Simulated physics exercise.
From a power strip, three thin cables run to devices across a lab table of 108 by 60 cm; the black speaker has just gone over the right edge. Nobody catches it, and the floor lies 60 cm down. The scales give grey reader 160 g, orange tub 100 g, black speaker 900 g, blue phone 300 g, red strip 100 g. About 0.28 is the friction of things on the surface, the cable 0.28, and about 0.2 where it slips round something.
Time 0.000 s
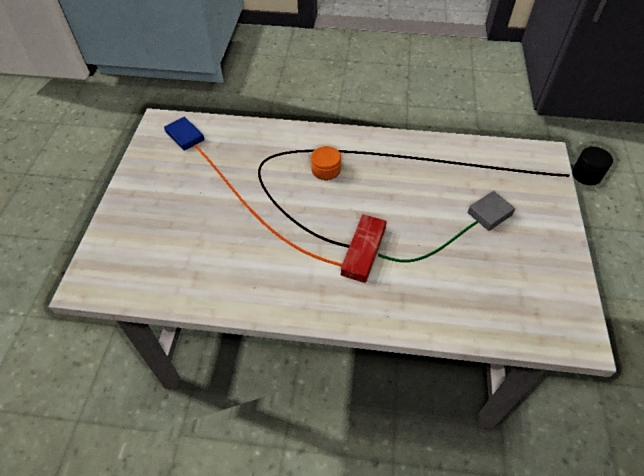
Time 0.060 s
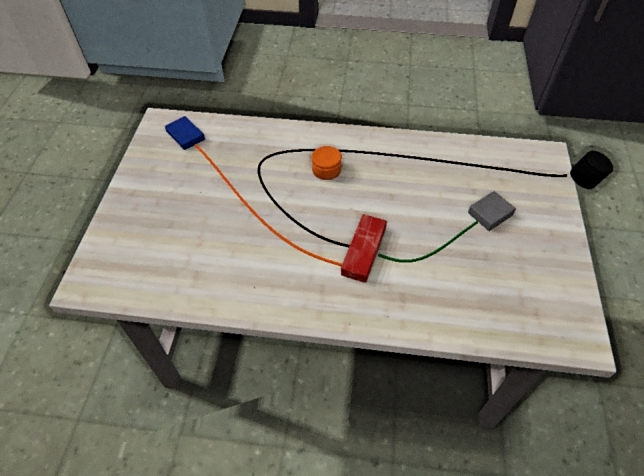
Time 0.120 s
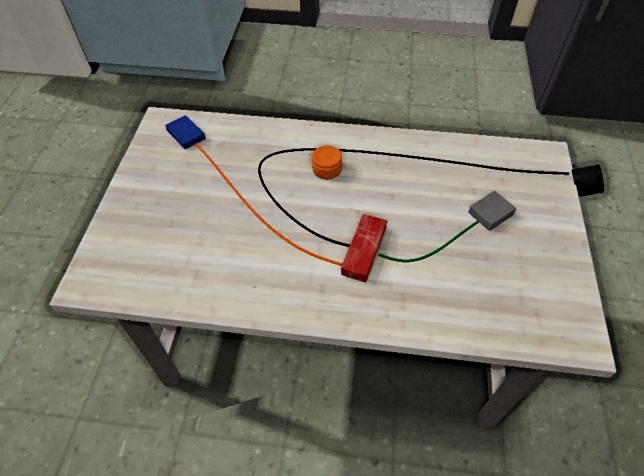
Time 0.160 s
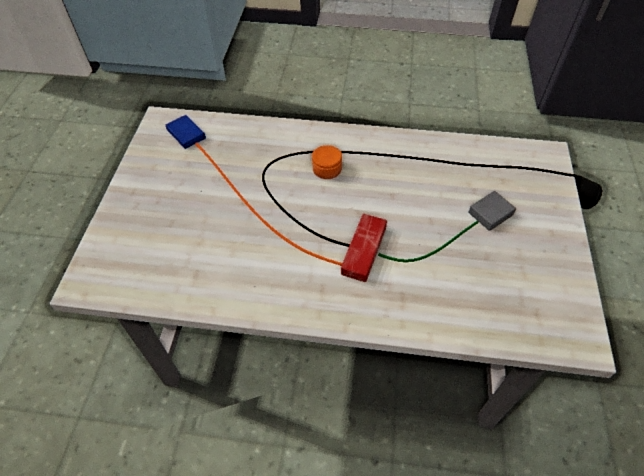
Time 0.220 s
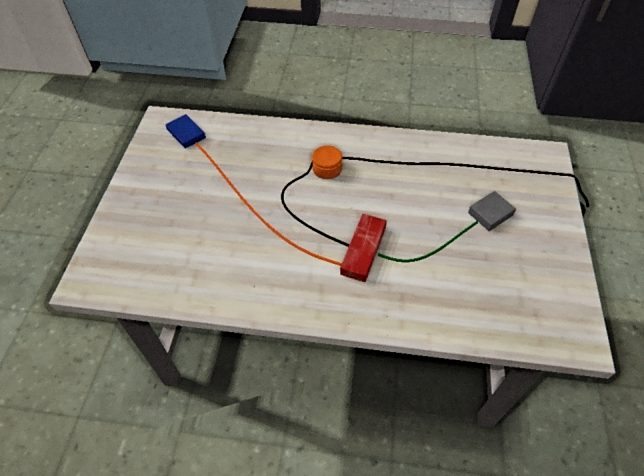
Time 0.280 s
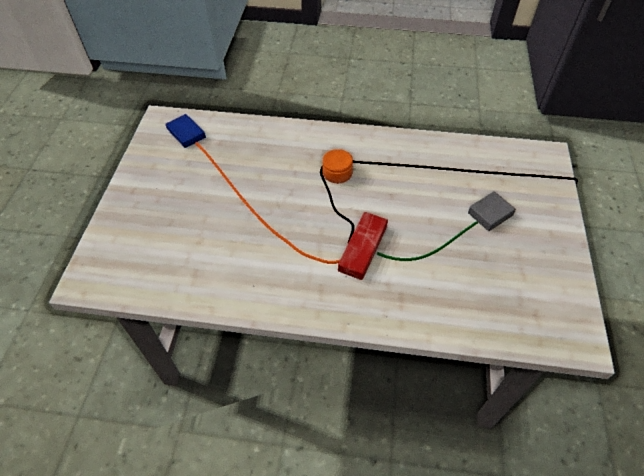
The clip shows a black speaker dropping past the right edge of a table and out of view, its black cable sliding, pulling straighter around an orange tub and slightly shifting the tub and a red strip.
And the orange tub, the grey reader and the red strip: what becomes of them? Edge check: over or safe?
Edge check: Orange tub safe, grey reader safe, red strip safe.
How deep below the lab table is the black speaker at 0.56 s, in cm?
Measured: Near 55 cm.
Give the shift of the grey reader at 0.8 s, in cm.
Distance from start: Approx. 2 cm.
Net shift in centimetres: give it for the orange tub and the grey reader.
Roughly 34 centimetres, then 2 centimetres.
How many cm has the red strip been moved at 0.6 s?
Looks like close to 10 cm, more or less.
After 0.6 s, the strip's end of the black cable at (378, 206); orange tub 34 cm off its start, red strip 10 cm off its start, black speaker over the edge.
After 0.8 s, the strip's end of the black cable at (398, 202); orange tub 34 cm off its start, red strip 14 cm off its start, grey reader 2 cm off its start.
After 1.1 s, the strip's end of the black cable at (398, 202); orange tub 34 cm off its start at (463, 220), red strip 14 cm off its start at (406, 205), grey reader 2 cm off its start at (503, 213).
After 1.4 s, the strip's end of the black cable at (398, 202); orange tub 34 cm off its start, red strip 14 cm off its start, grey reader 2 cm off its start.
After 2.6 s, the strip's end of the black cable at (398, 202); orange tub 34 cm off its start at (463, 220), red strip 14 cm off its start at (406, 205), grey reader 2 cm off its start at (503, 213), black speaker over the edge.
